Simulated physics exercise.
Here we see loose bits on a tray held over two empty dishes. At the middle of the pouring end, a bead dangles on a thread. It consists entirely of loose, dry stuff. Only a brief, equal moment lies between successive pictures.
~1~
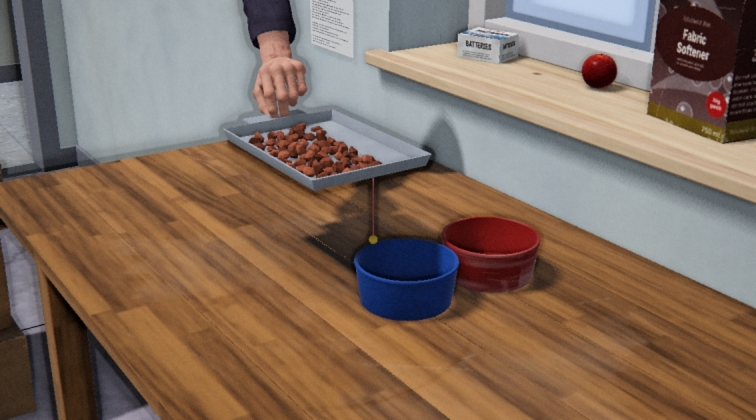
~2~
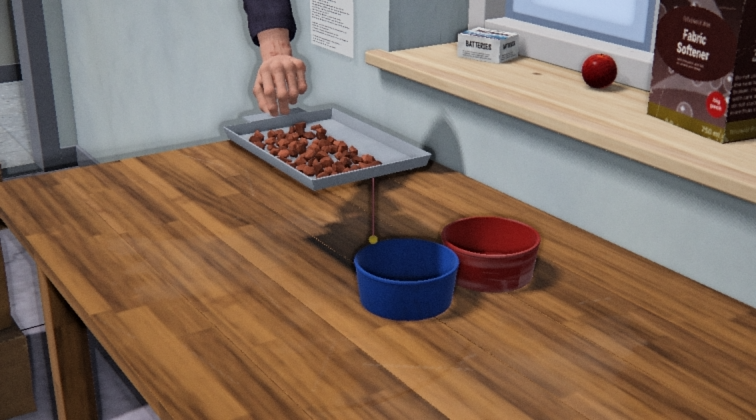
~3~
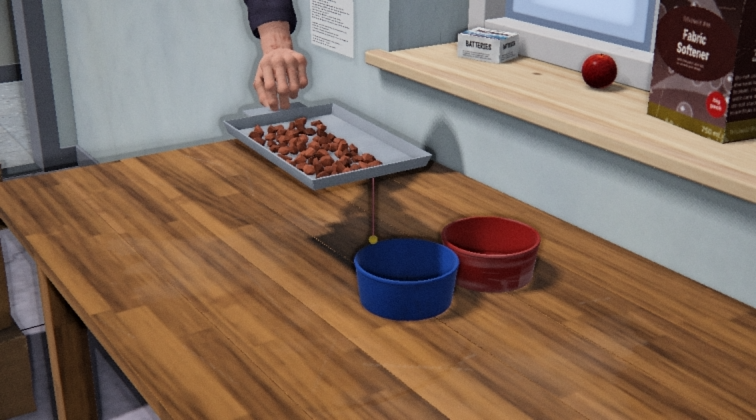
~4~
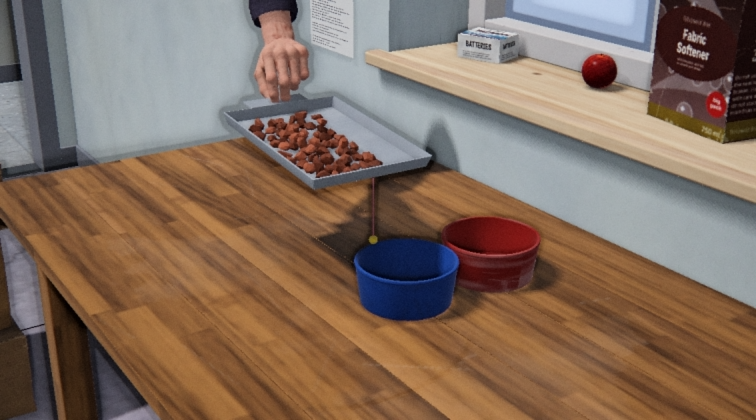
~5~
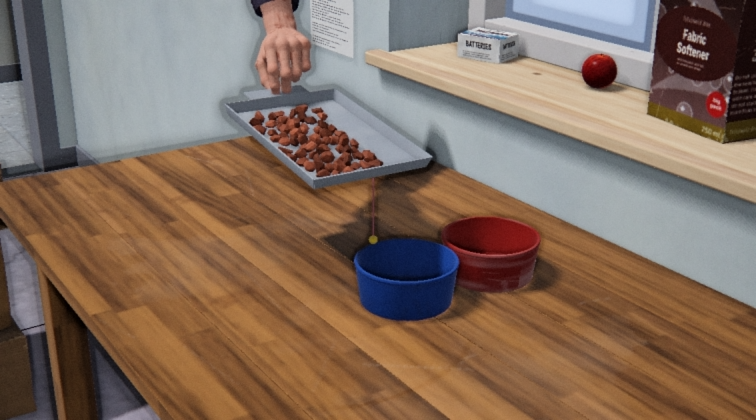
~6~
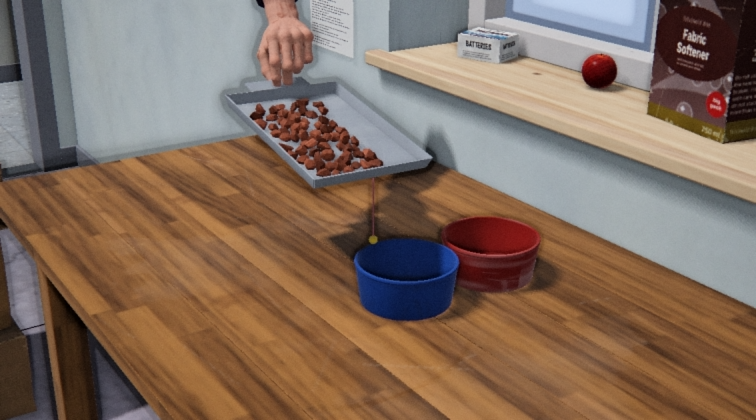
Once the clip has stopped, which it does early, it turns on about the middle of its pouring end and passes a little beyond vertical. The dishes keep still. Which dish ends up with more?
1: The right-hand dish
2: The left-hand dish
The answer is 2.
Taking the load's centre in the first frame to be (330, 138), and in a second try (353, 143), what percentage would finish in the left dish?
You'd get near 80 percent first and near 70 percent after that.
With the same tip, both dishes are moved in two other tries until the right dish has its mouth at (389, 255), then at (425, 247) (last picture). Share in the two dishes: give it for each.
60 and 80 in a hundred, in turn.
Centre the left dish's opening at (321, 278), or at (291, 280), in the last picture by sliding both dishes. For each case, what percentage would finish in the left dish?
10% for the first placement, 0% for the second.
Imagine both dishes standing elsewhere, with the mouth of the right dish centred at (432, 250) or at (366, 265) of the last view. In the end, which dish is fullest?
The dish to the right, then the dish to the right.
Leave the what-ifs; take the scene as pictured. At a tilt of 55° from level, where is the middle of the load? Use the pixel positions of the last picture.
Somewhere about pixel (363, 137).
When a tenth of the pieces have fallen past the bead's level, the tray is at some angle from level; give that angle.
Around 90 degrees of turn.
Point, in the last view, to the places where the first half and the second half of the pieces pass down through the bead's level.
(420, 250), then (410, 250).
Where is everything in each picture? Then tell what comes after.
In the first picture, corners of the pouring end at (314, 178) and (426, 154), level; middle of the load at (313, 151), bits of crushed brick; left dish at (437, 295); right dish at (522, 268); bead on its thread at (373, 240).
In the second picture, corners of the pouring end at (314, 178) and (426, 154), level; middle of the load at (313, 150).
In the third picture, corners of the pouring end at (314, 178) and (426, 154), tipped barely, lowest at the right corner; middle of the load at (314, 147).
In the fourth picture, corners of the pouring end at (315, 177) and (427, 155), tipped a little, lowest at the right corner; middle of the load at (314, 143).
In the fifth picture, corners of the pouring end at (315, 177) and (427, 156), tipped a little, lowest at the right corner; middle of the load at (314, 139).
In the sixth picture, corners of the pouring end at (316, 177) and (428, 156), tipped a little, lowest at the right corner; middle of the load at (315, 136); left dish at (437, 295); right dish at (522, 268).
Soon after the last picture, tray tipped steeply; nearly all on the tray; a stray few in the left dish.
A little later, tray tipped right over; about half on the tray; about a quarter in the left dish; a small part in the right dish; about a quarter in the air.
Later still, tray tipped past a quarter turn; most in the left dish; a small part in the right dish; a small part outside both.
At rest, tray tipped past a quarter turn; most in the left dish; a small part in the right dish; a small part outside both.
